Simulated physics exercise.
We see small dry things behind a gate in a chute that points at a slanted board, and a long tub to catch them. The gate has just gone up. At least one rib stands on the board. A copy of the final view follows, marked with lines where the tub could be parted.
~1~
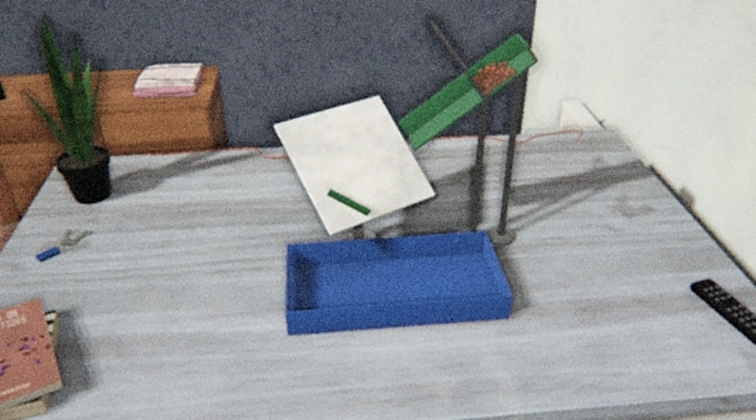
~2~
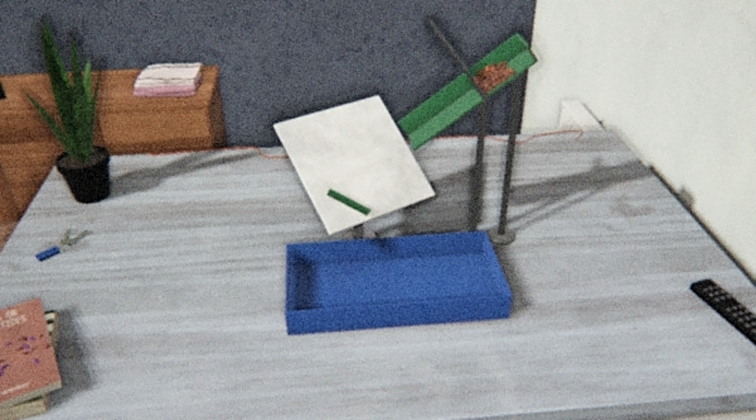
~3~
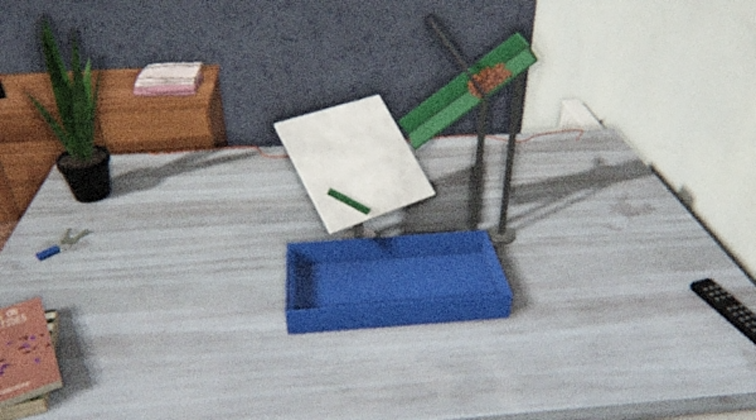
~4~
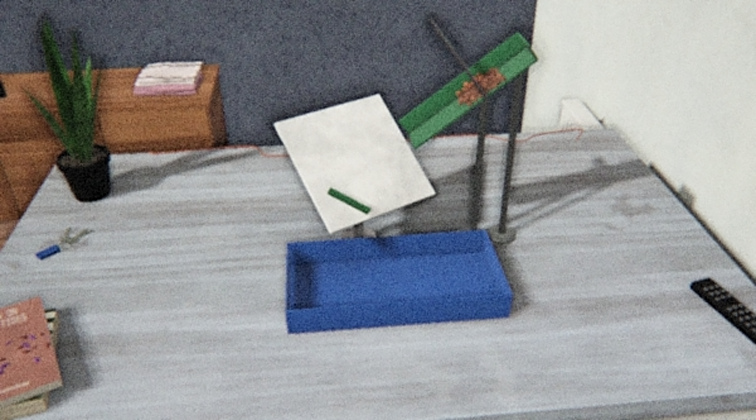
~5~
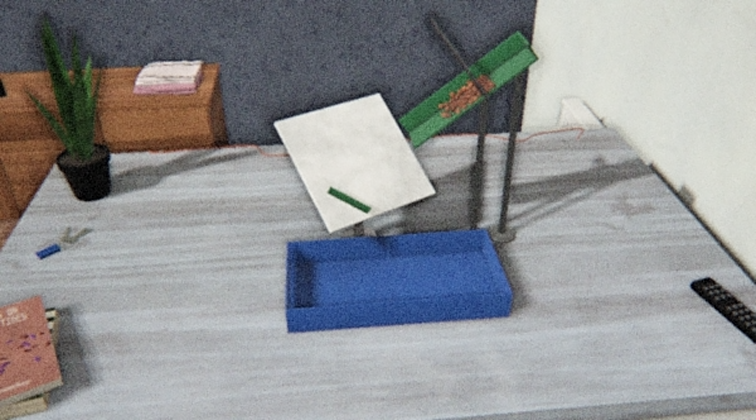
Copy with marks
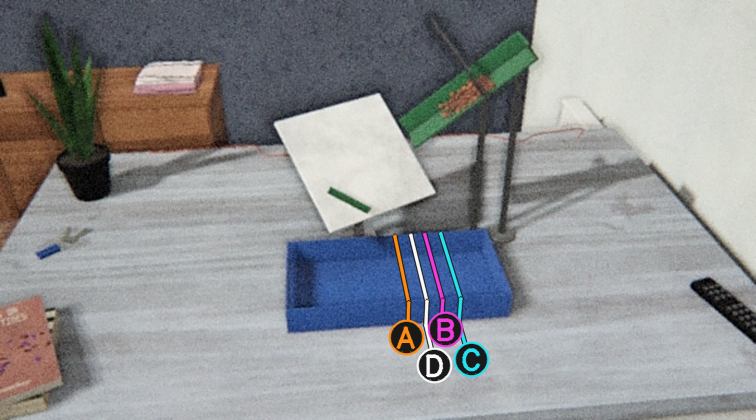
A blue open tub sits at the centre of a pale wood-grained tabletop, seen from slightly above by a still camera, against a dark grey wall. Behind it are a tilted white board with a short green strip and a sloping green chute on dark posts, with a plant, books, keys and a black remote around. Small reddish-brown pieces slide slowly down the chute, leftward, spreading slightly.
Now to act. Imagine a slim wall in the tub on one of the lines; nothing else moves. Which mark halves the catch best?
Line A does it best.
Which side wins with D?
More lands on the left.
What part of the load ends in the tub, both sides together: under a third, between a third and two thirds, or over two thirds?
About that: Over two thirds.
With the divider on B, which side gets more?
Left.
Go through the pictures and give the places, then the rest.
In the first frame, load behind the gate near (489, 78), clay pellets; lip of the chute near (412, 143), sloping fairly steeply.
In the second frame, middle of the board near (356, 160), tilted fairly steeply; middle of its low edge near (385, 213); of its high edge near (329, 109).
In the third frame, front corners of the tub near (286, 311) and (512, 295), empty; front of the load near (472, 91).
In the fourth frame, middle of the load near (480, 83); its front near (461, 102), close to a quarter of the way to the lip; rib from (330, 188) to (371, 209).
In the fifth frame, middle of the load near (467, 93); its front near (443, 114), close to half of the way to the lip.
On the marked copy, line A crosses the front rim at (408, 301); line B crosses the front rim at (442, 299); line C crosses the front rim at (460, 297); line D crosses the front rim at (426, 300).
With A, of what is caught, close to half on the left of the divider, close to half on the right.
With B, of what is caught, all but a few on the left of the divider, a small share on the right.
With C, of what is caught, all but a few on the left of the divider, only a few on the right.
With D, of what is caught, the bulk on the left of the divider, a small share on the right.
